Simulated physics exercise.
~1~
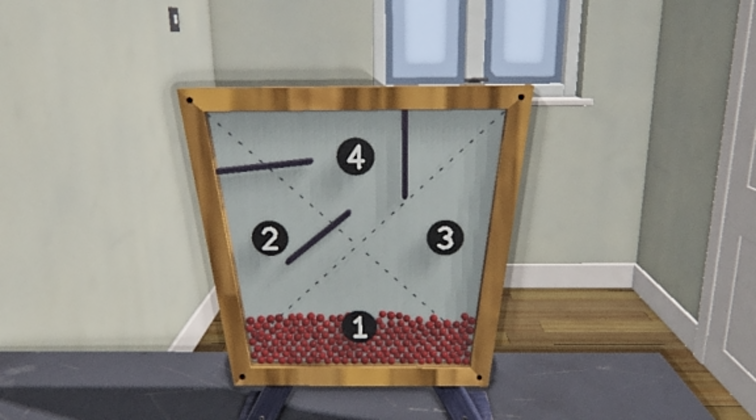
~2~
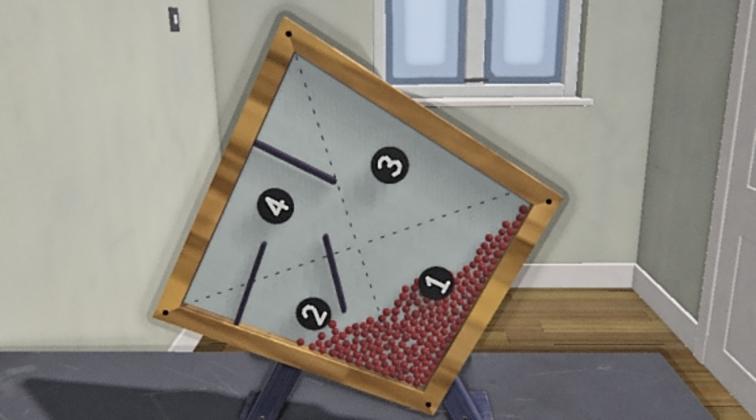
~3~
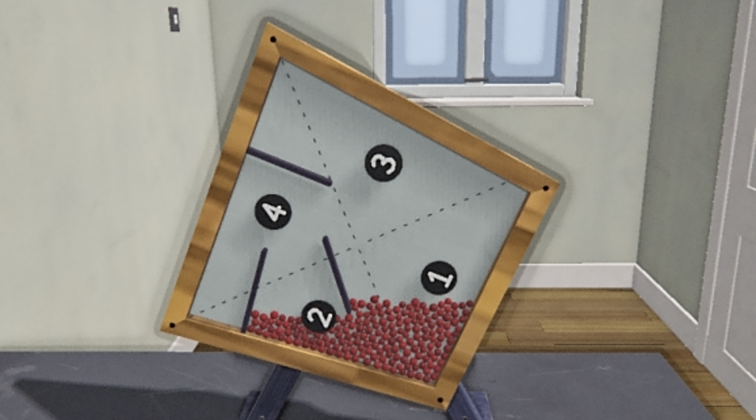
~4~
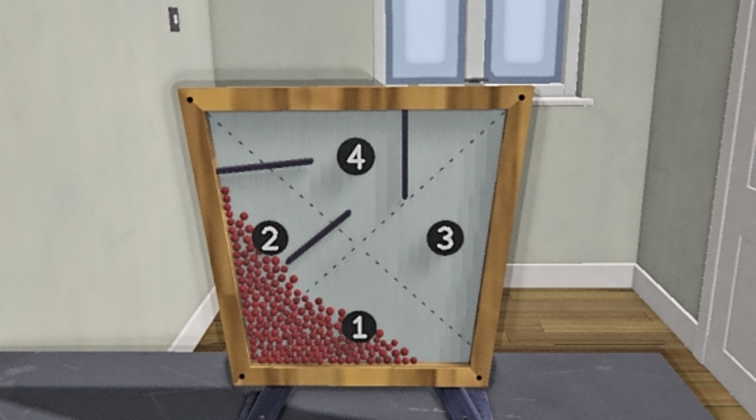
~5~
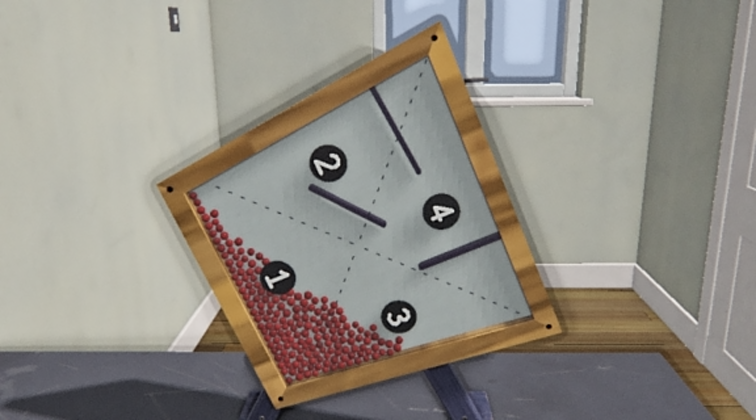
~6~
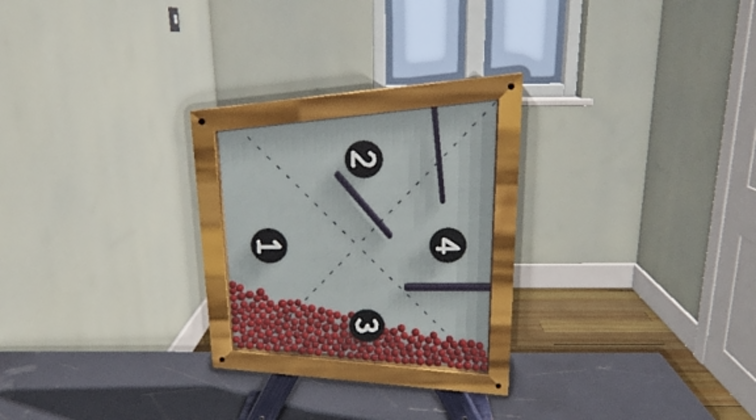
A wooden-framed box with a clear front stands on a dark tabletop in a pale room, seen head-on by a still camera, with a window and wooden floor behind. Red beads lie level along its bottom, below dark bars and four numbered wedges split by dashed lines. The box tips anticlockwise, and the beads slope up the right side, then settle flatter in the lower corner. It swings back upright with the beads heaped at the left. It carries on clockwise, the beads piled at lower left, and ends on its side, the beads spread along the bottom, slightly deeper at left.
